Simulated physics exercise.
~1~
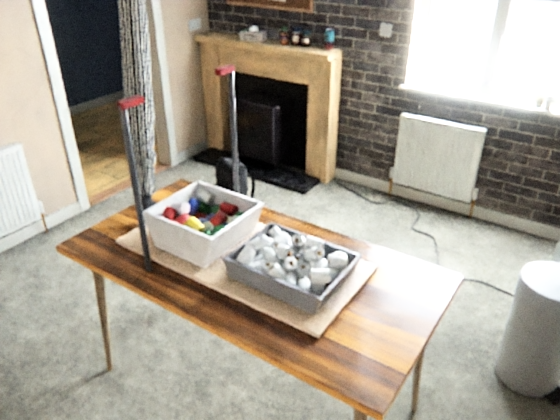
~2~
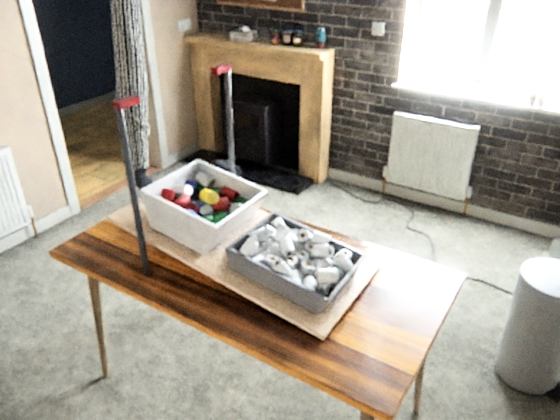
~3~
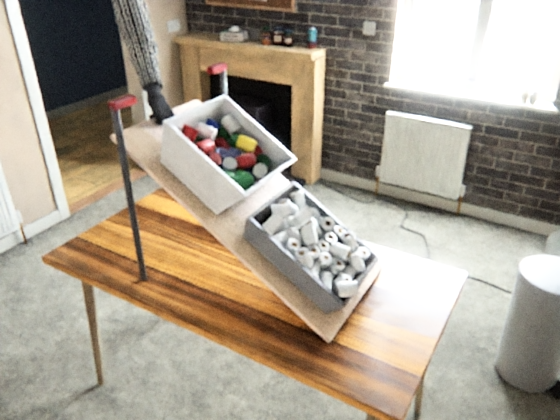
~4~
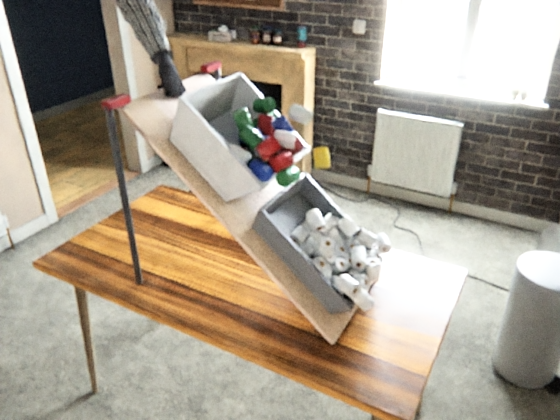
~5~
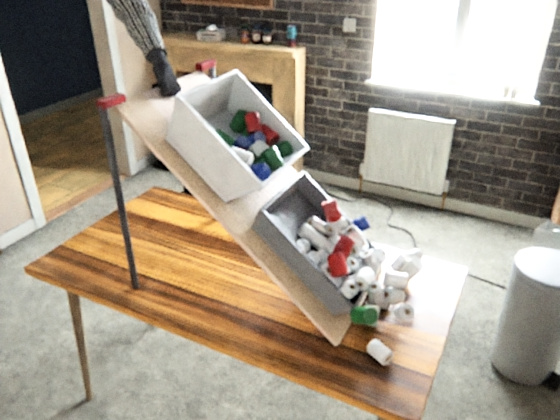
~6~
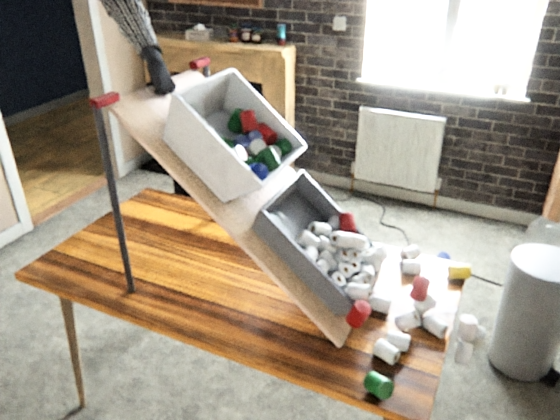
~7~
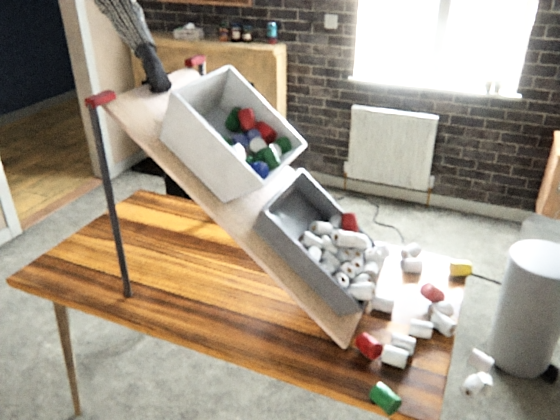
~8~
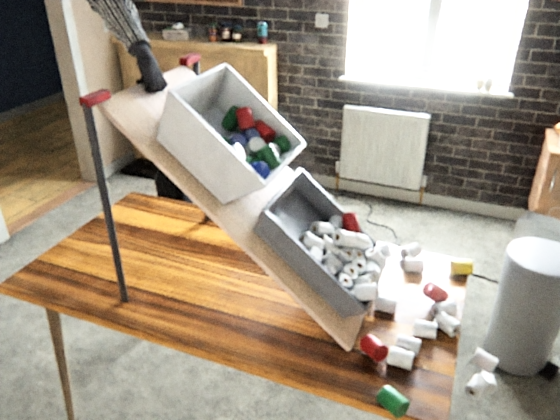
The clip opens on a wooden table holding a board with two open totes, a white one of coloured spice jars on the left and a grey one of white paper rolls on the right. The board's left end swings sharply upward while its right edge stays down on the table. As the slope steepens, the contents slide toward the right, and jars spill over the white tote's lower side. Some land among the rolls, while rolls tumble from the grey tote onto the table and a few pieces drop off its edge. The board stops steeply tilted, with both totes still partly full and spilled pieces scattered at the table's right end and on the floor.
